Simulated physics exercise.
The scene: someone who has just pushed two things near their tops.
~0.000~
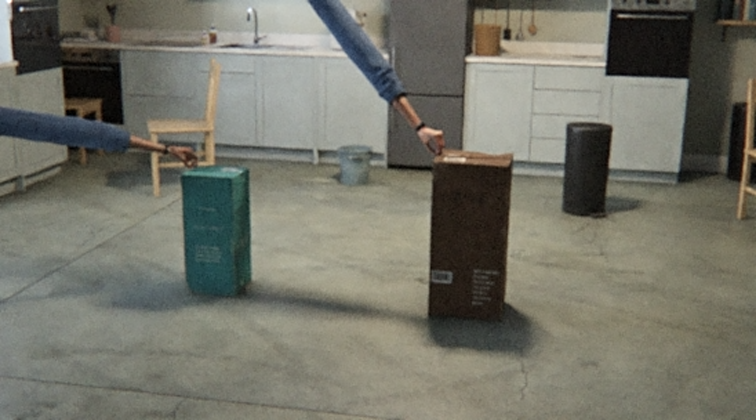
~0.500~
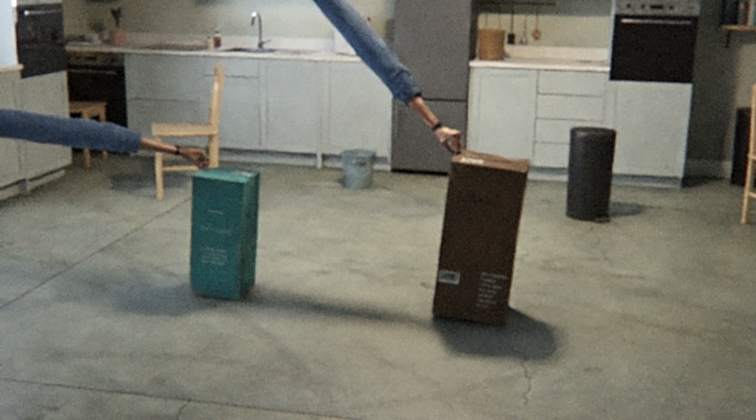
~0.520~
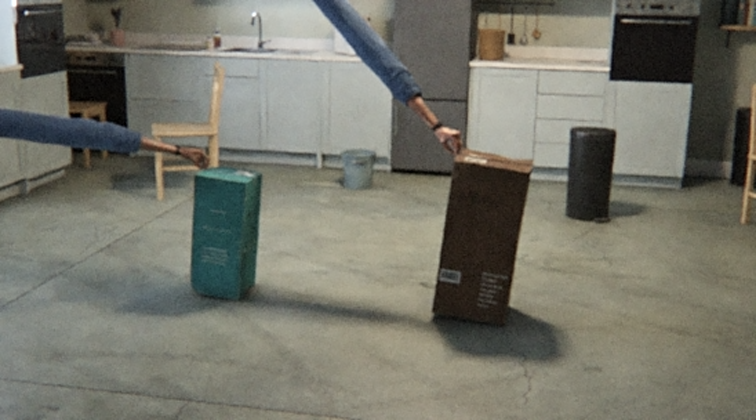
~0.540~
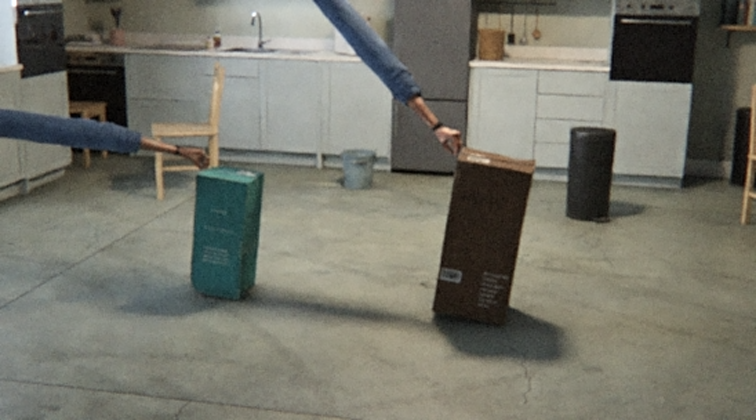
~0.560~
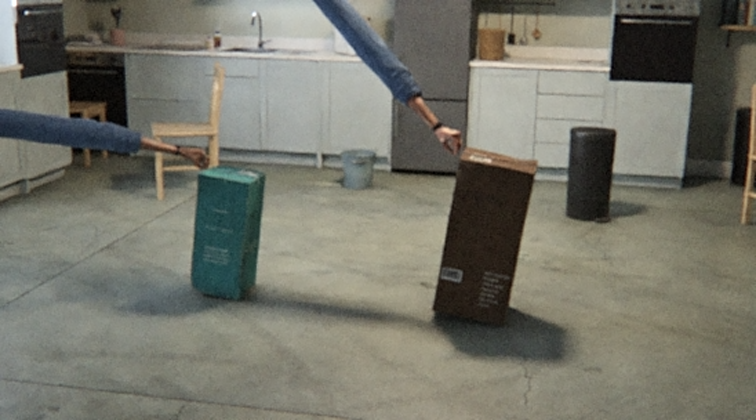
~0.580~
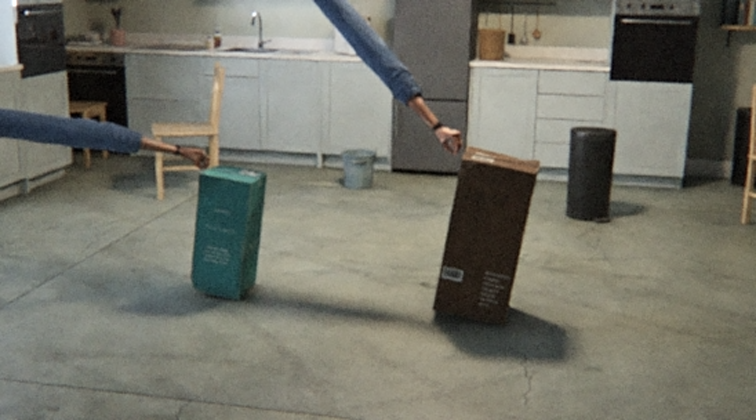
Two denim-sleeved arms reach in and push near the tops of a turquoise parcel on the left and a brown parcel on the right, in a kitchen seen from the front across a grey floor. Behind them are pale cabinets, wooden chairs, a small bucket and a dark bin. Both upright parcels tilt slightly rightward, the leaning slowing, hands staying at their tops.
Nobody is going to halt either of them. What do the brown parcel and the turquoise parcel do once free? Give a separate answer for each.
In the end the brown parcel stays upright, while the turquoise parcel stays upright.
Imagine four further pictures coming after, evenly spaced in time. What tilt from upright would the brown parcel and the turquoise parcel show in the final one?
Tilts at that frame: 10° and 8°.
After 0.82 s, brown parcel 8° off upright near (485, 235); turquoise parcel upright near (222, 233).
After 1.00 s, brown parcel 3° off upright near (470, 237); turquoise parcel 3° off upright near (218, 232).
After 1.26 s, brown parcel upright near (474, 239); turquoise parcel upright near (220, 233).
At rest (2.0 s), the brown parcel settles on its feet, near (474, 238); the turquoise parcel settles on its feet, near (221, 233).
